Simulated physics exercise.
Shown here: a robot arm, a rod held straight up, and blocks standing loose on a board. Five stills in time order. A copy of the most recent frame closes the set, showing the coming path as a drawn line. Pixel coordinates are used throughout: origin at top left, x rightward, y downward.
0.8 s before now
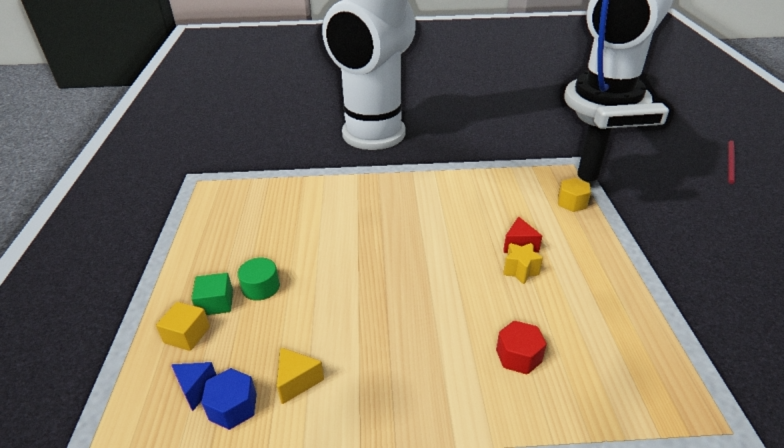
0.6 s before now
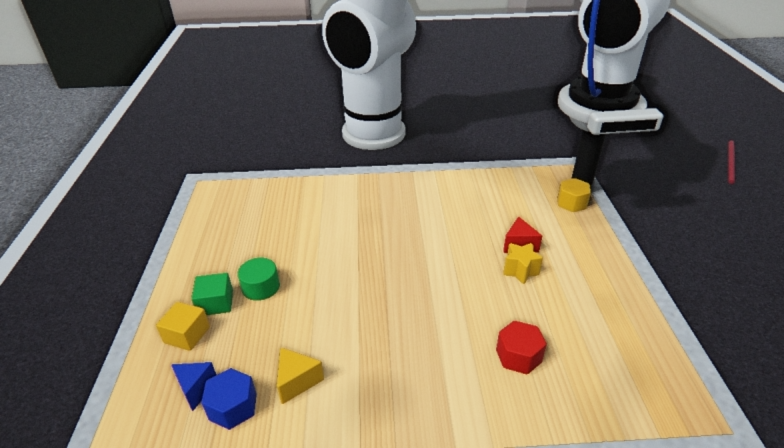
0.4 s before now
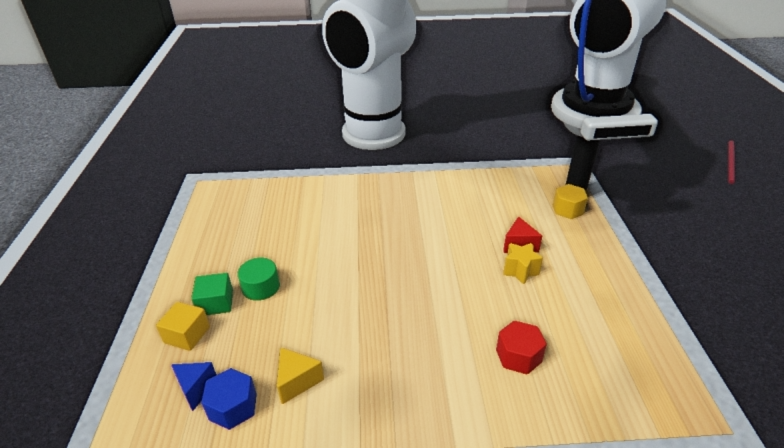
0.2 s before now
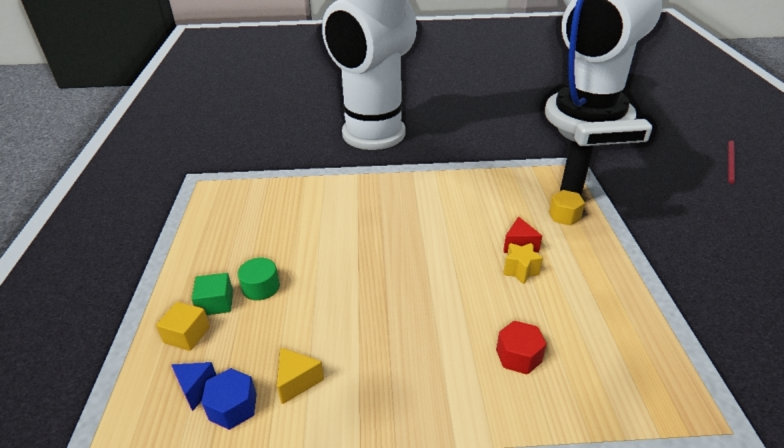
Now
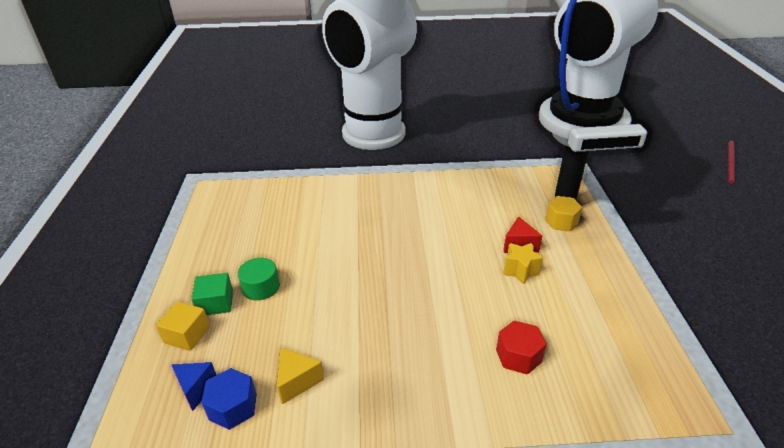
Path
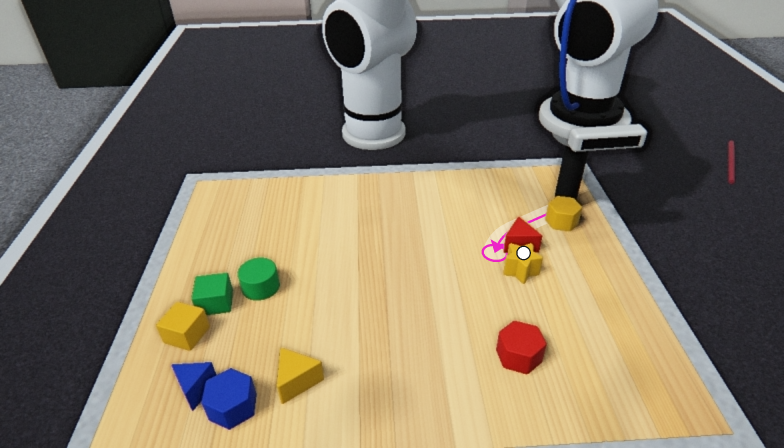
On a wooden board, a robot arm's rod slowly pushes a yellow block slightly down-left.
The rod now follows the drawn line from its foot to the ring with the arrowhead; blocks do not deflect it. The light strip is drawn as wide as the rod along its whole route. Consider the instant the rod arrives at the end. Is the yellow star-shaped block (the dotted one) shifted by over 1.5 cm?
I expect so.
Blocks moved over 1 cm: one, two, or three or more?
Counting only shifts above 1 cm, I get three or more blocks.
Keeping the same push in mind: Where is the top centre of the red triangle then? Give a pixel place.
Just about (515, 248).
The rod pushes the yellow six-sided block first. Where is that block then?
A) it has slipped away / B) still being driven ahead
Correct choice: A.
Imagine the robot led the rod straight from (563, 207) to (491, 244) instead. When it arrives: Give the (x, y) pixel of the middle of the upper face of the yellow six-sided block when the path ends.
It will likely be found at (560, 218).
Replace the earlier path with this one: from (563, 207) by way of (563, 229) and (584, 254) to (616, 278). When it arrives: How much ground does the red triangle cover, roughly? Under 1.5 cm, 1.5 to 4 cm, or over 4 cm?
Short: Under 1.5 cm.
Drawn move, from (563, 207) via (537, 219) and (510, 232), ending at (495, 253); the dot is on the yellow star-shaped block.
What follows on the original path. One third of the way, rod at (538, 210); yellow six-sided block at (560, 215), turned 40° anticlockwise.
Two thirds of the way, rod at (511, 223); red triangle at (520, 233), turned 25° anticlockwise; yellow six-sided block at (559, 215), turned 45° anticlockwise.
At the end, rod at (496, 244); red triangle at (515, 248), turned 85° anticlockwise; yellow star-shaped block at (536, 268), turned 30° anticlockwise; yellow six-sided block at (559, 215), turned 45° anticlockwise.
